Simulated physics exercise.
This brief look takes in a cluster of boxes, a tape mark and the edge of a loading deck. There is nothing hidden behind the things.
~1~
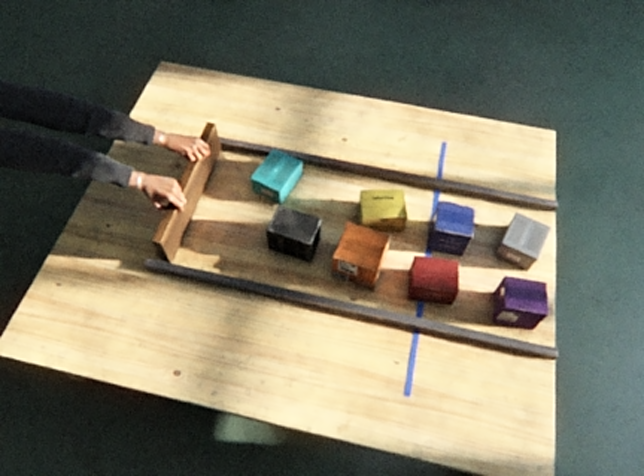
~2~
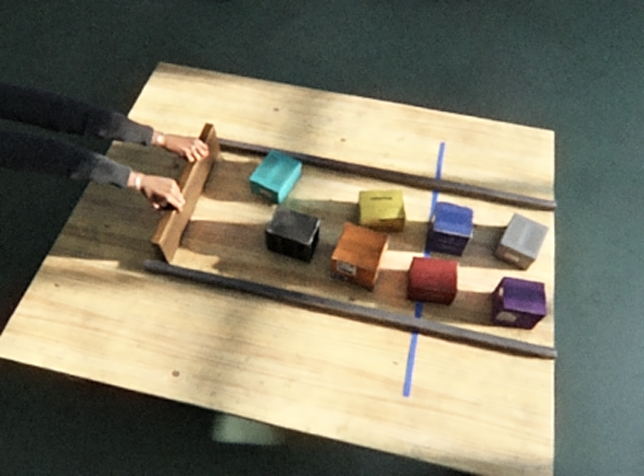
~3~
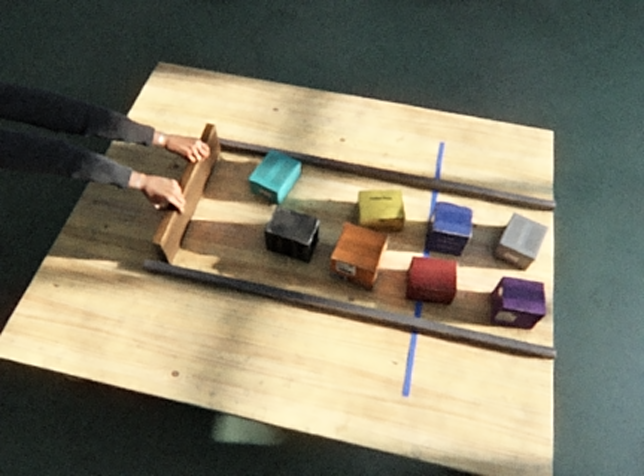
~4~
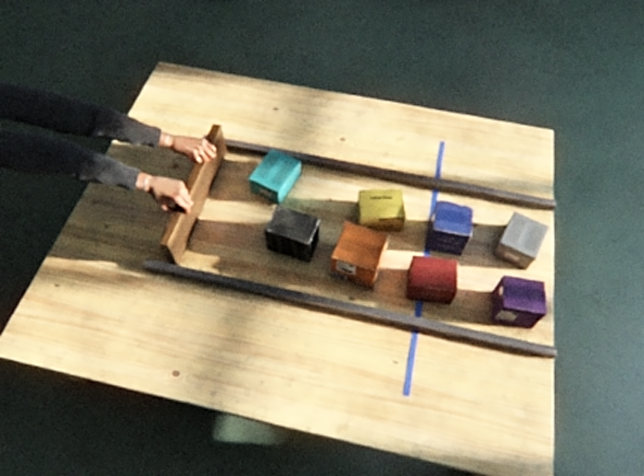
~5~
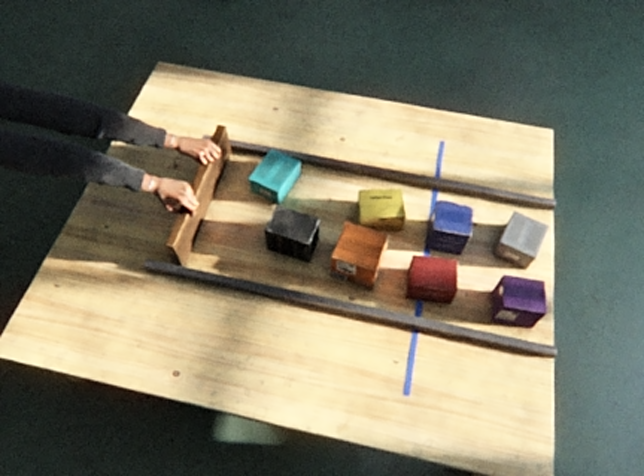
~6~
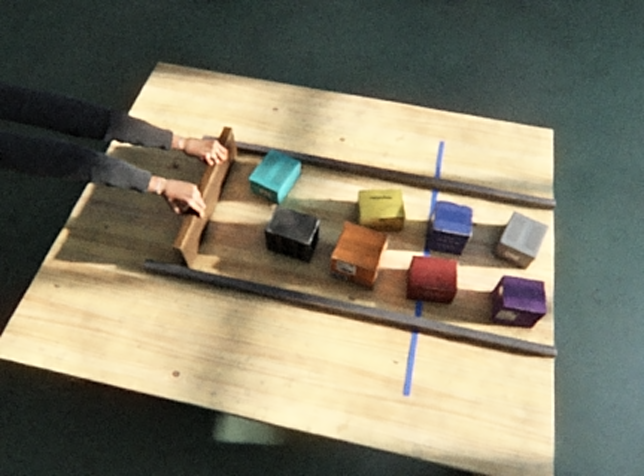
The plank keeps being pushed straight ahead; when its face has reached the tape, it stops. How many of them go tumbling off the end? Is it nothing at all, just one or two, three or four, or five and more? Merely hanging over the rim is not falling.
Well, the ones that get knocked off number at least one, under three.
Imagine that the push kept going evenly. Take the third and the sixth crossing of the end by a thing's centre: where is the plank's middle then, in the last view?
I'd put the first at about (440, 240) and the next at about (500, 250).
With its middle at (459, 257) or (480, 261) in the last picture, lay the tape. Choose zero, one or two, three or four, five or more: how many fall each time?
3 or 4; 3 or 4.
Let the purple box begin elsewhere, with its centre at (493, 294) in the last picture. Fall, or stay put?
It goes off the edge.
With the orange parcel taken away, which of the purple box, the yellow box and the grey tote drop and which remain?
Here's how it goes: The purple box hangs on, the yellow box hangs on, and the grey tote is gone.
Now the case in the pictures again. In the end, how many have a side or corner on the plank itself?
My count gives 2.
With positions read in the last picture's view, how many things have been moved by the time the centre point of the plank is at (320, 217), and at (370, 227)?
So 4, and at the other place 7.
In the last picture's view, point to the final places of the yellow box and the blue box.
Result: One at about (490, 239), the other at about (533, 252).
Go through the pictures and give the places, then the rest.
Grey tote (522, 242); purple box (519, 303); blue box (451, 228); plank (190, 190); tape (429, 251), in the first frame.
Purple box (518, 303); black crate (293, 235), in the second frame.
Blue box (449, 229); yellow box (380, 211), in the third frame.
Grey tote (521, 241); red box (432, 280), in the fourth frame.
Purple box (518, 302); plank (201, 193), in the fifth frame.
Grey tote (521, 240); purple box (518, 302); blue box (449, 228); plank (208, 195); tape (427, 250), in the sixth frame.
Soon after, none off yet; grey tote at rest near (521, 240); purple box at rest near (518, 302); blue box at rest near (449, 228).
After that, none off yet; grey tote displaced a little near (528, 242); purple box displaced a little near (542, 308); blue box displaced about its own width near (490, 240).
In the end, the number that fall off is one or two; gone, purple box and grey tote.
